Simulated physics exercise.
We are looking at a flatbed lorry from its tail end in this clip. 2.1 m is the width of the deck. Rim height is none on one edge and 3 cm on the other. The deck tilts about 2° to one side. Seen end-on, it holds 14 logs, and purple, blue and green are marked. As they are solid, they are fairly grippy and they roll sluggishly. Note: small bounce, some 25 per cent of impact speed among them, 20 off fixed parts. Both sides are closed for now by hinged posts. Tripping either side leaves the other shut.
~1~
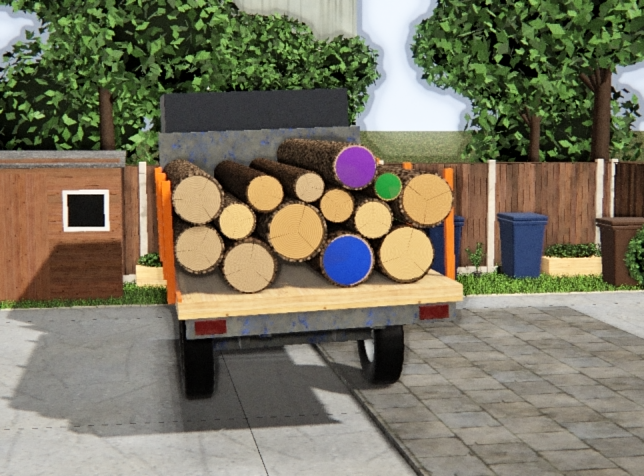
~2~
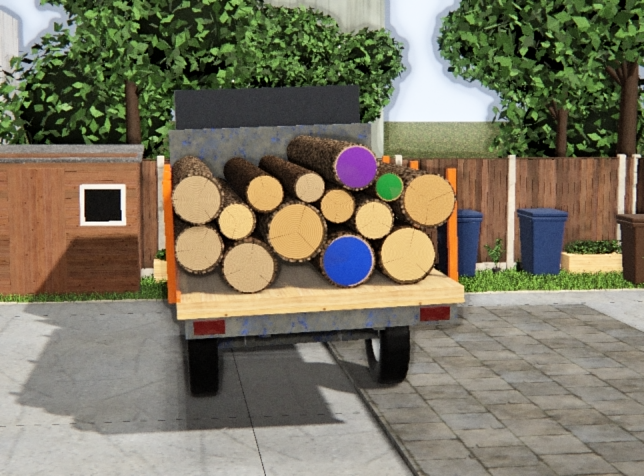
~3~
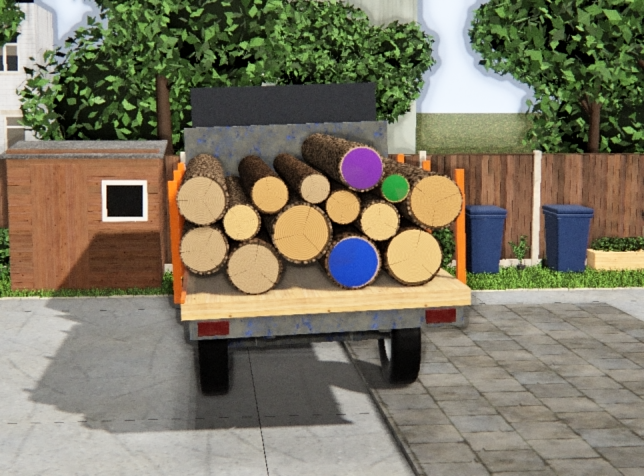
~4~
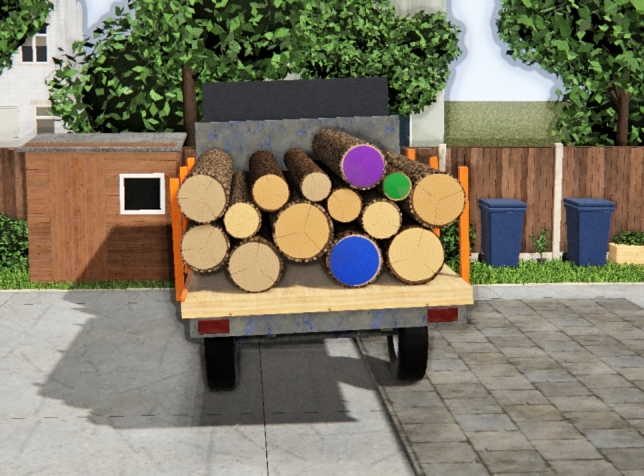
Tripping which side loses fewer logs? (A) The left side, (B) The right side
A.
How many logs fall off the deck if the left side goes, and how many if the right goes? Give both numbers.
Freeing the left gives 1, freeing the right gives 3.
With the left side gone, after 0.8 s, purple is up on others, 75 cm from the right edge; blue is on the deck, 85 cm from the right edge; green is up on others, 50 cm from the right edge; 1 gone from the deck.
With the left side gone, finally, purple is up on others, 75 cm from the right edge; blue is on the deck, 85 cm from the right edge; green is up on others, 50 cm from the right edge; 1 gone from the deck.
With the right side gone, after 0.9 s, purple is up on others, 45 cm from the right edge, rolling right; blue is on the deck, 80 cm from the right edge; green is dropping off the right side; 2 gone from the deck.
With the right side gone, finally, purple is on the ground to the right; blue is on the deck, 80 cm from the right edge; green is down on the right; 3 gone from the deck.
